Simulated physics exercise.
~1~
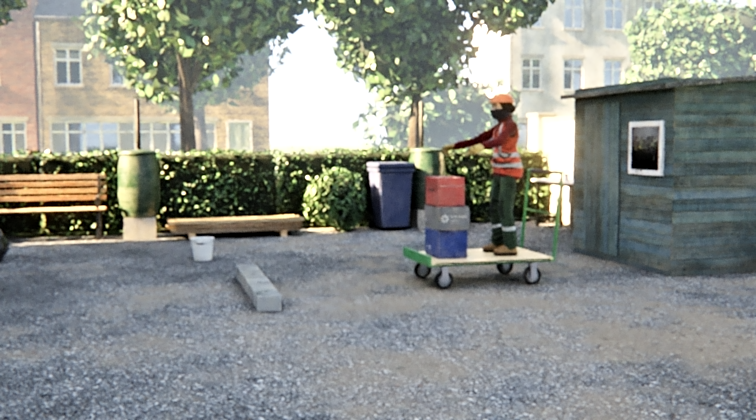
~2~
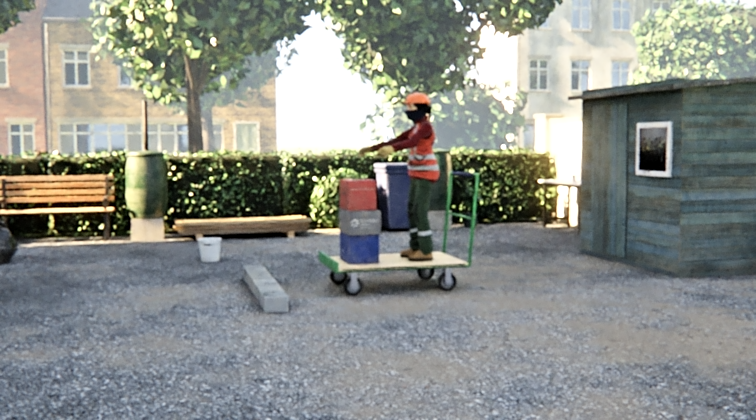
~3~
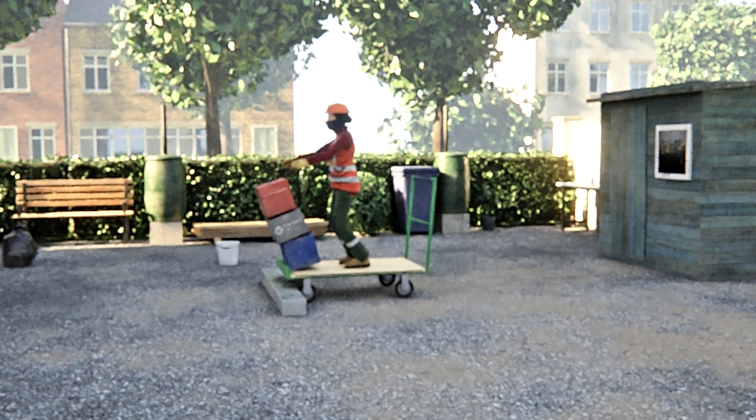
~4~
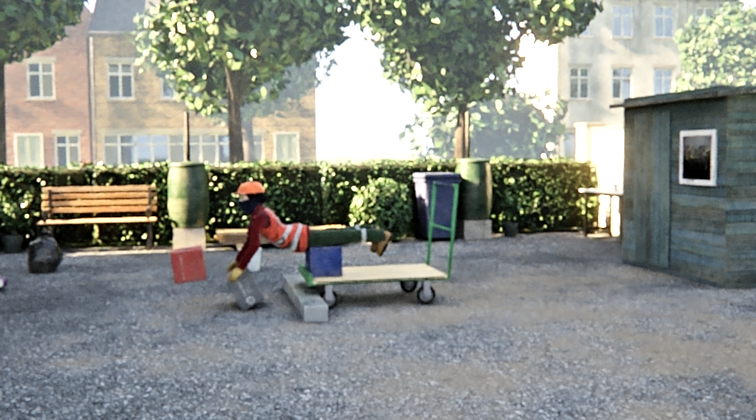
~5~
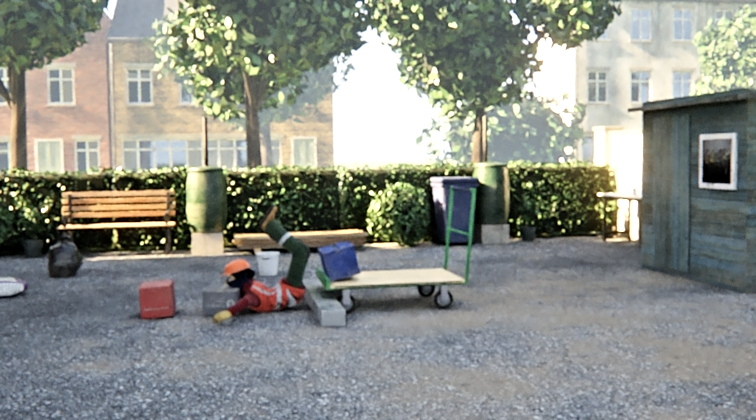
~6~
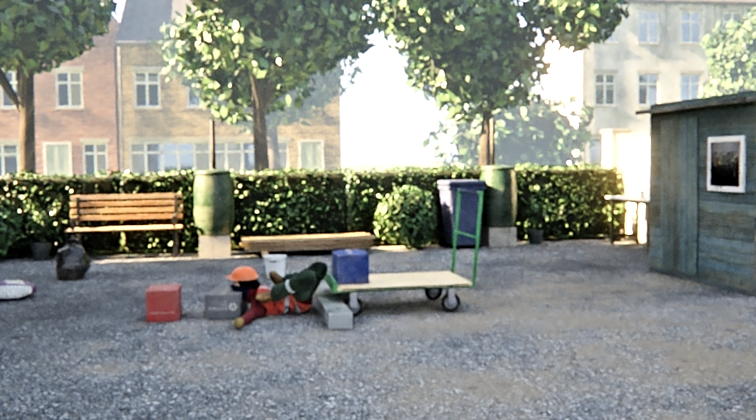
In a gravel yard, a worker in an orange helmet rode a flat cart left until it hit a low kerb, pitching the worker, a red box and a grey one over the front onto the ground, while the blue box stayed on the deck.
